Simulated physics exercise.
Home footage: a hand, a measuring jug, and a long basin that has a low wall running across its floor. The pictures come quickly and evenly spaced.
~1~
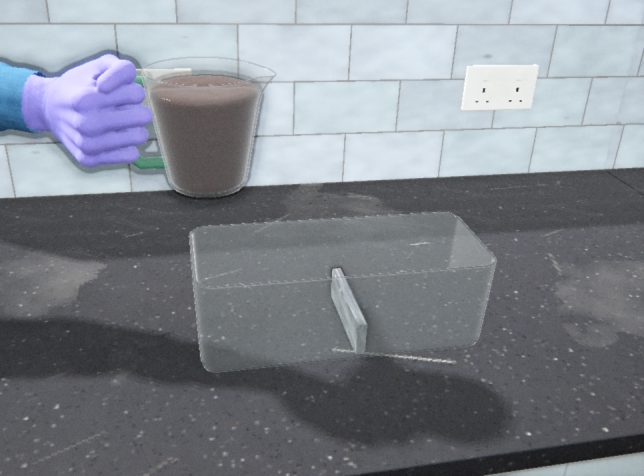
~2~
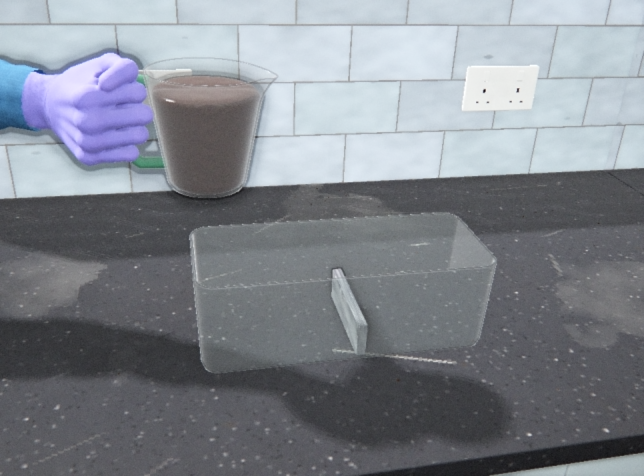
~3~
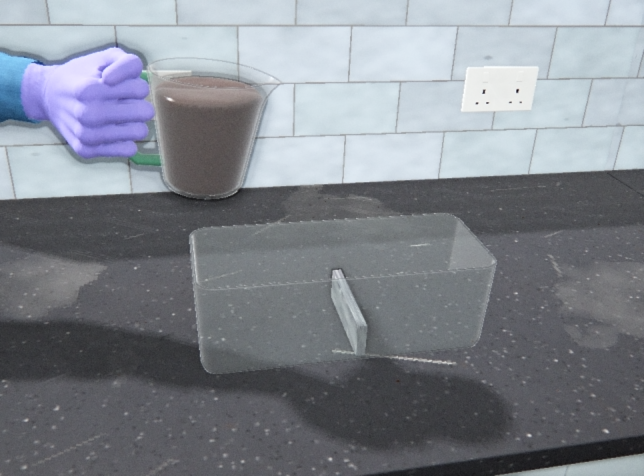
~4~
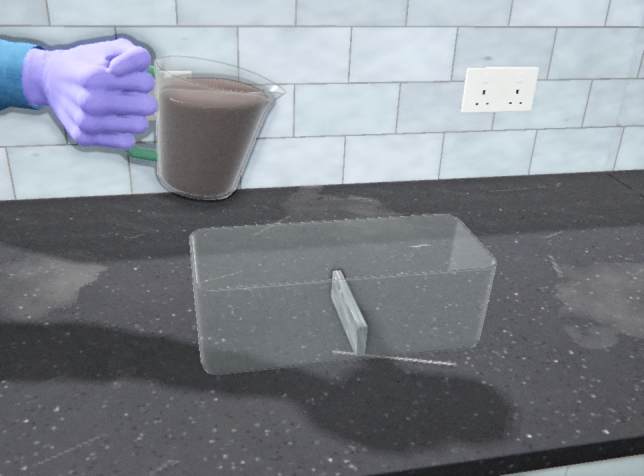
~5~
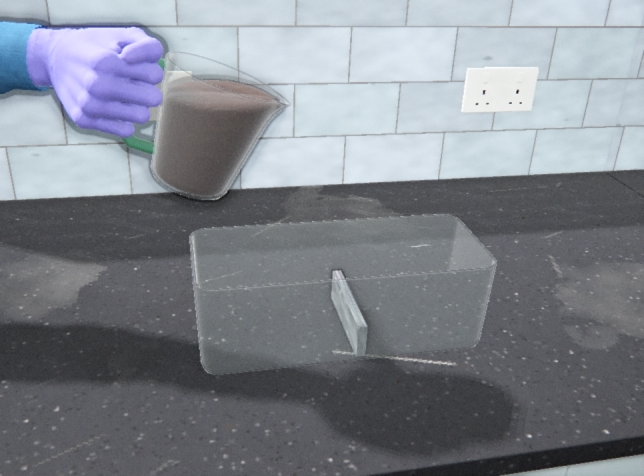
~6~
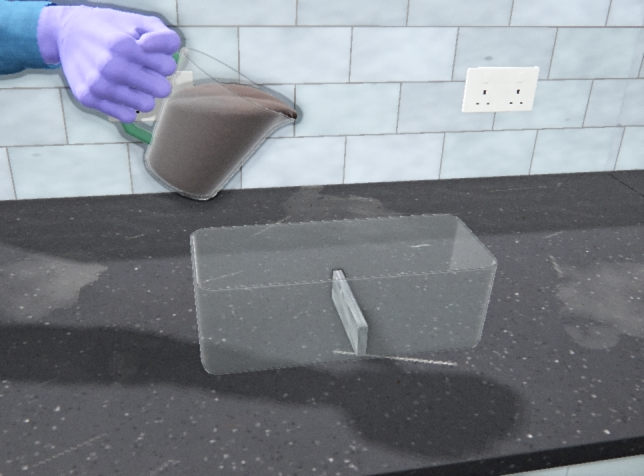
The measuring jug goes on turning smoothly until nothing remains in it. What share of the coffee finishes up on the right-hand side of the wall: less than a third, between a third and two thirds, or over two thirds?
Seems the share right of the wall never gets to a third.
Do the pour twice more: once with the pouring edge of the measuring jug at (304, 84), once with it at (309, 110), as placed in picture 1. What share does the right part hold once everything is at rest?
About 45 per cent, then about 40 per cent.
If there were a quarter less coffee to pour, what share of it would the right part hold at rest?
It should come out close to 5 per cent.
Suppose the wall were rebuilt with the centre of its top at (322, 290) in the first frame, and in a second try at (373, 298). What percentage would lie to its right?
With the first placement it is 50 %, with the second 10 %.
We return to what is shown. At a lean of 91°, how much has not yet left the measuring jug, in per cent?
Near 50 in a hundred still remains.
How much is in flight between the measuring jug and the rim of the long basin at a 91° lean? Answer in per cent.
Something close to 25 percent of it.
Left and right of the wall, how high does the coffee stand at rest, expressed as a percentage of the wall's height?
Left 50 per cent, right 10.
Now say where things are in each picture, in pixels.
The first picture shows tilt 0°; pouring edge (276, 72); surface from (149, 89) to (259, 87); the long basin's rim runs from (192, 257) to (475, 238); the wall's top is at (349, 296).
The second picture shows tilt 1°; pouring edge (278, 74); surface from (151, 88) to (260, 88).
The third picture shows tilt 6°; pouring edge (281, 80); surface from (153, 87) to (263, 92).
The fourth picture shows tilt 12°; pouring edge (286, 90); surface from (159, 88) to (269, 95).
The fifth picture shows tilt 21°; pouring edge (291, 102); surface from (164, 94) to (279, 97).
The sixth picture shows tilt 31°; pouring edge (295, 118); surface from (165, 105) to (285, 107); 1 per cent is over the edge.
A moment on, the tilt is 91° and 50 per cent is still to pour, 14 is left of the wall and 9 right of it.
Next, the tilt is 107° and 7 per cent is still to pour, 67 is left of the wall and 13 right of it.
Then the tilt is 107° and 0 per cent is still to pour, 77 is left of the wall and 16 right of it.
Later the tilt is 107° and 0 per cent is still to pour, 78 is left of the wall and 17 right of it.
In the end 78 per cent lies left of the wall, 18 right of it and 5 outside.
